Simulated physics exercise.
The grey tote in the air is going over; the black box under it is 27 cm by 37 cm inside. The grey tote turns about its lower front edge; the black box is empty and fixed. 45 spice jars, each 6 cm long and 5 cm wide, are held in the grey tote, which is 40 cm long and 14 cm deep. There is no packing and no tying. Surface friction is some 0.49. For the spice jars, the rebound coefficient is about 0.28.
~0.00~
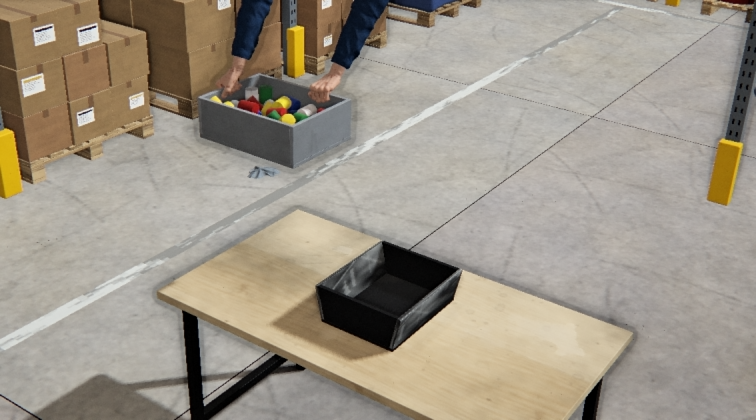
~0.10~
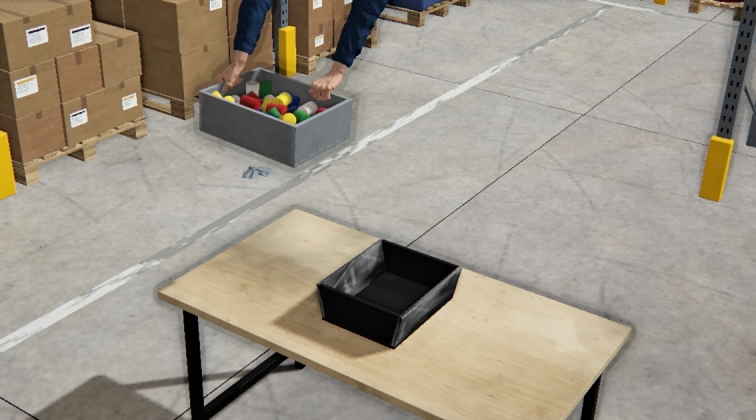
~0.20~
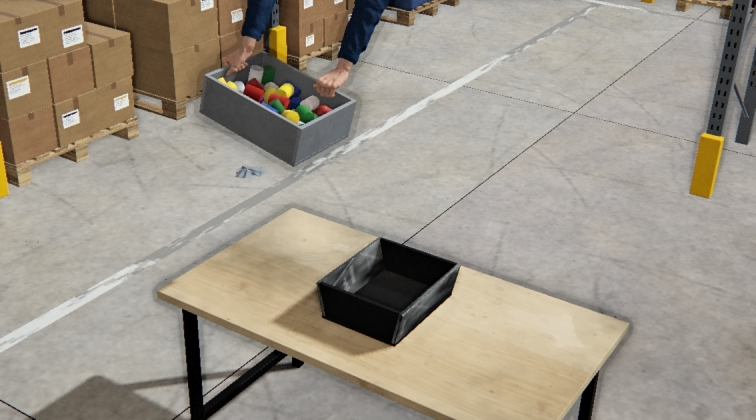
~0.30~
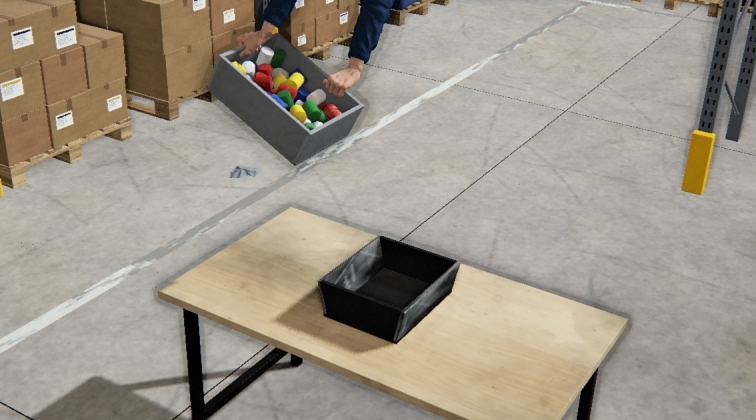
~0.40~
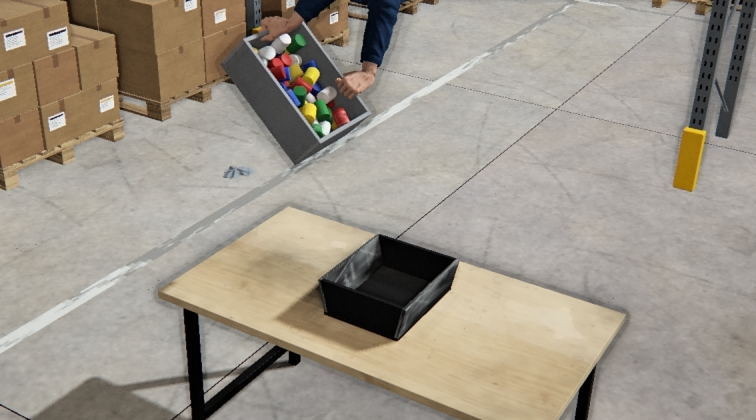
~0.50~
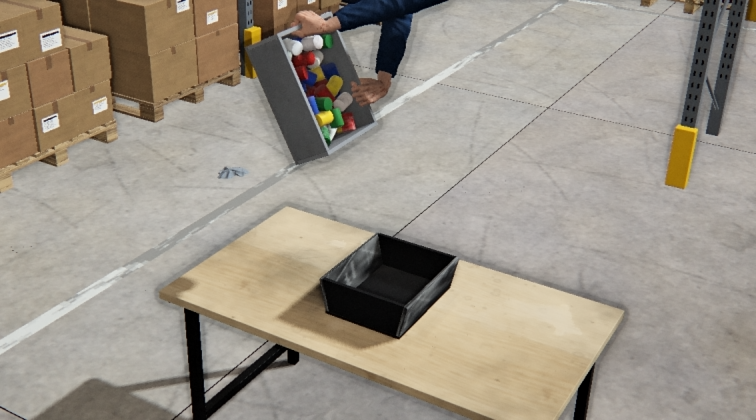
In the video, two hands hold a grey tote of colourful small jars above a warehouse floor, beyond a wooden table with an empty black box, then tilt it steeply toward the right as the jars remain inside.
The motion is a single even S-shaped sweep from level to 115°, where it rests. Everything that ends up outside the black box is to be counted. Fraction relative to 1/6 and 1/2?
Between 1/6 and 1/2.
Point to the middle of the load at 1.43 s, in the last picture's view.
Look near pixel (406, 293).
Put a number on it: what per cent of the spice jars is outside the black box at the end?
I'd put it at around 25 percent of them.
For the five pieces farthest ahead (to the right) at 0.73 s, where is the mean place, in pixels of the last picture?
Centre approx. at (379, 152) px.
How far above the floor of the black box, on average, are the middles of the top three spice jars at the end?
Roughly 8 cm.
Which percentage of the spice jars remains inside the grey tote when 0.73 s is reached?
80 %.
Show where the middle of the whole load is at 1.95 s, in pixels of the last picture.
Somewhere near (409, 298) in pixels.
After 0.73 s, tilt 99°; 35 still in the grey tote and 10 in the air.
After 1.02 s, tilt 115°; 6 still in the grey tote, 10 in the black box, 4 outside the black box and 25 in the air.
After 1.43 s, tilt 115°; 32 in the black box, 12 outside the black box and 1 in the air.
Final count (at 1.95 s), 33 in the black box and 12 outside the black box. Asked share, 12 of 45, 27 per cent.
